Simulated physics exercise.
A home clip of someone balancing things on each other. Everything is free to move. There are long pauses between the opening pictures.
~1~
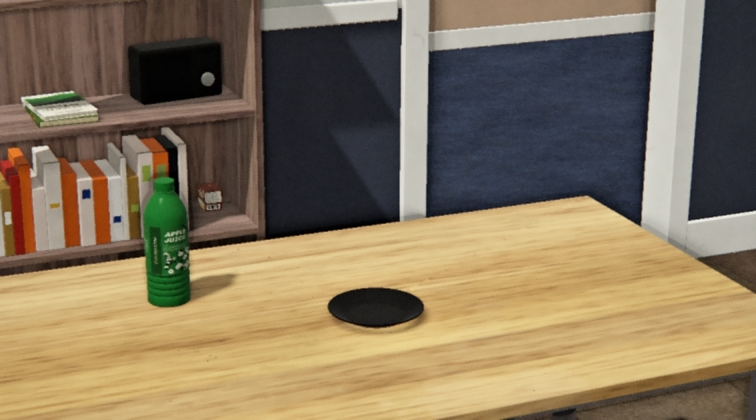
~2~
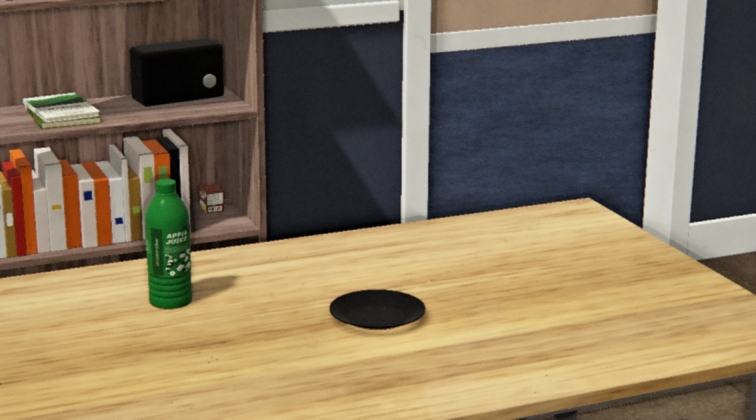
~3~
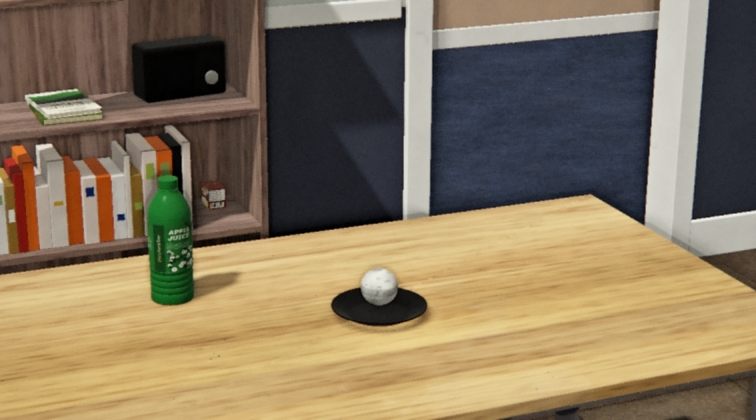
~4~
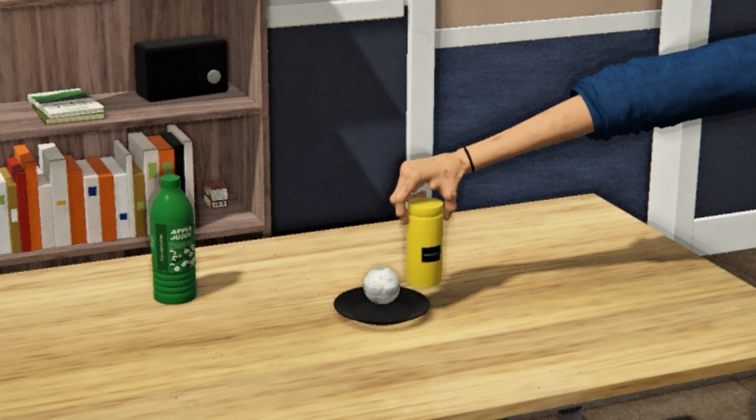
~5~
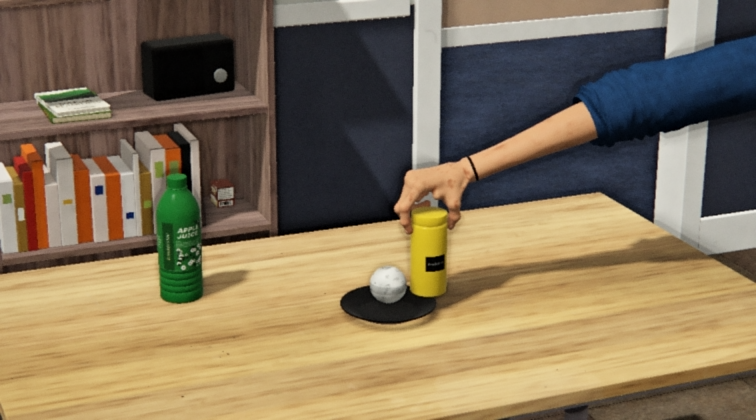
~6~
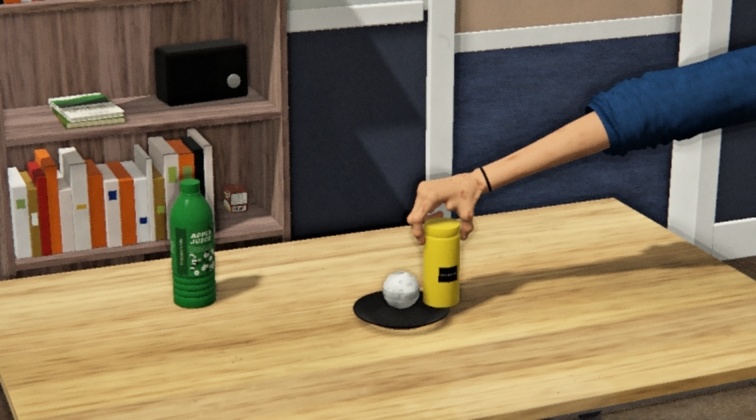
To begin with, a green bottle and a black plate rest on a wooden table, and then a white ball appears on the plate. A hand reaches in from the right holding a yellow jar, lowers it beside the ball and sets it down at the plate's right side, still gripping it.
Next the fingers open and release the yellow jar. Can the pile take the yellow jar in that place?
As it turns out, it holds.
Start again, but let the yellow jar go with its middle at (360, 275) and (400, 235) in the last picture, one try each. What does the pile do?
In the first case it holds; in the second case it gives way.
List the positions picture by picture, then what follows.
In the first picture, the last thing is not in view yet; green bottle (167, 241).
In the second picture, the last thing is not in view yet; black plate (377, 313).
In the third picture, the last thing is not in view yet; white ball (379, 286).
In the fourth picture, still above its spot; yellow jar (425, 242); green bottle (173, 238).
In the fifth picture, still above its spot; yellow jar (429, 251); black plate (388, 308).
In the sixth picture, set down, still held; yellow jar (442, 262); white ball (401, 290).
Then, 1.00 s on from there, no change.
Then, 2.10 s on from there, yellow jar resting near (442, 263).
In the end, all 4 unmoved. At the end, from the last picture's camera, yellow jar near (442, 263). The pile keeps its balance.
